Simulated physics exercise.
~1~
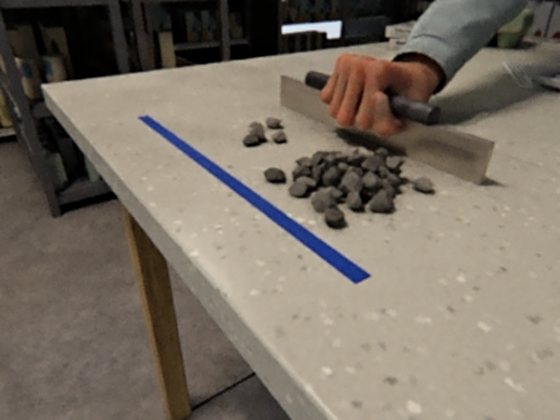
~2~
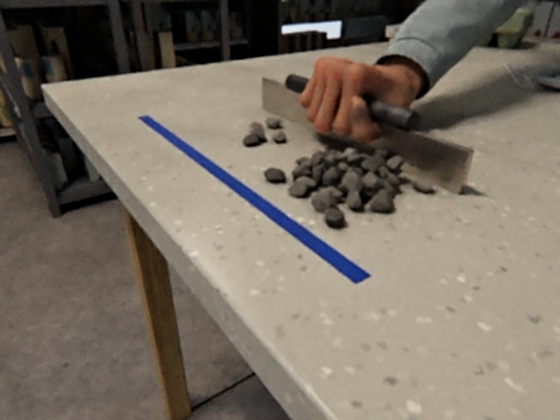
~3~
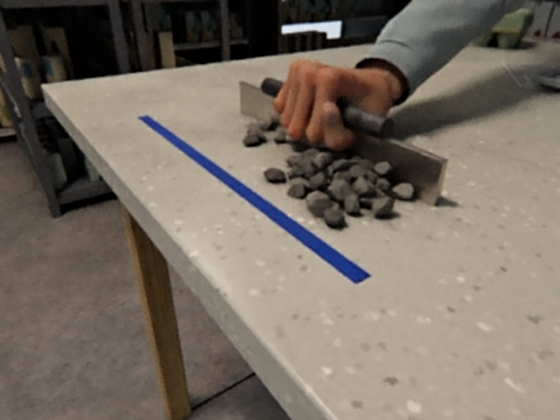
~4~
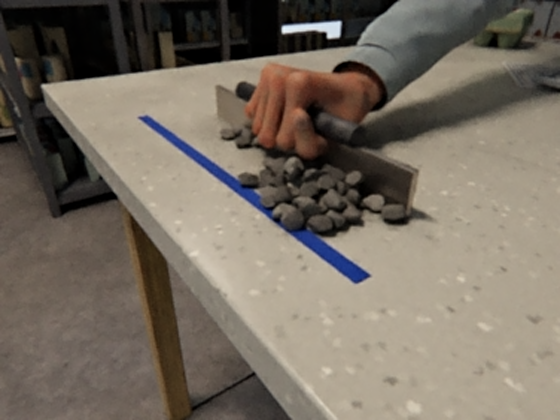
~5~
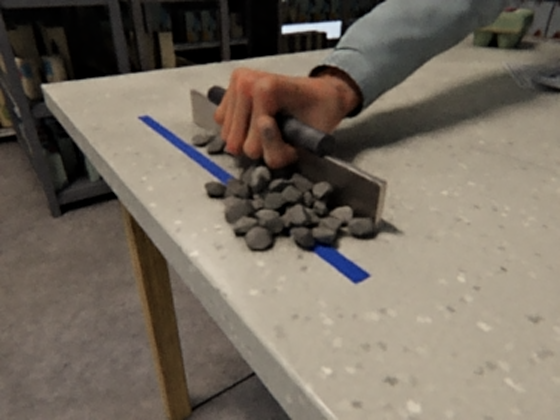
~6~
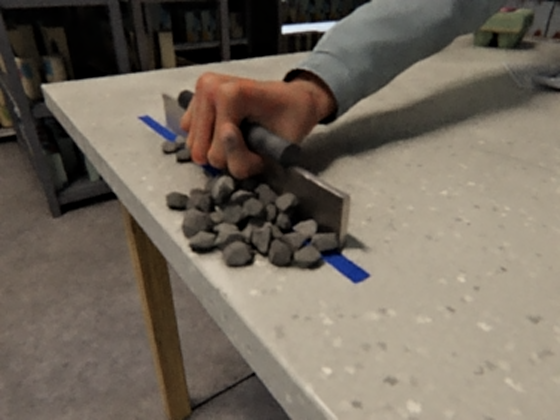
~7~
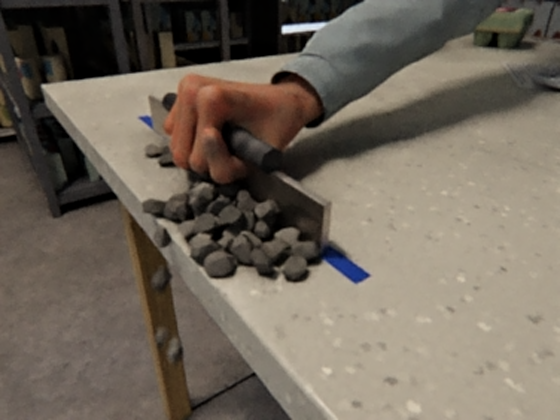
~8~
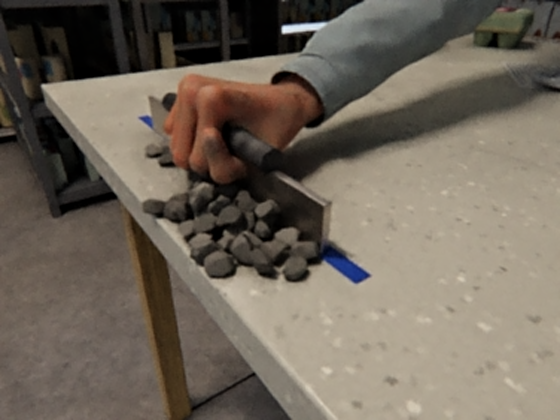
On a pale speckled table in a dim room with shelves behind, a hand in a light blue sleeve holds a wide metal scraper behind dark, pebble-like pieces, a larger nearer heap and a few farther off. A strip of blue tape lies between them and the table's edge. The scraper moves left, reaching the pieces and pushing both groups across the tape. As the front of the nearer heap reaches the edge, a few pieces drop toward the floor. The scraper stops at the tape and stays there, with most of the nearer heap and all the farther pieces still on the table.
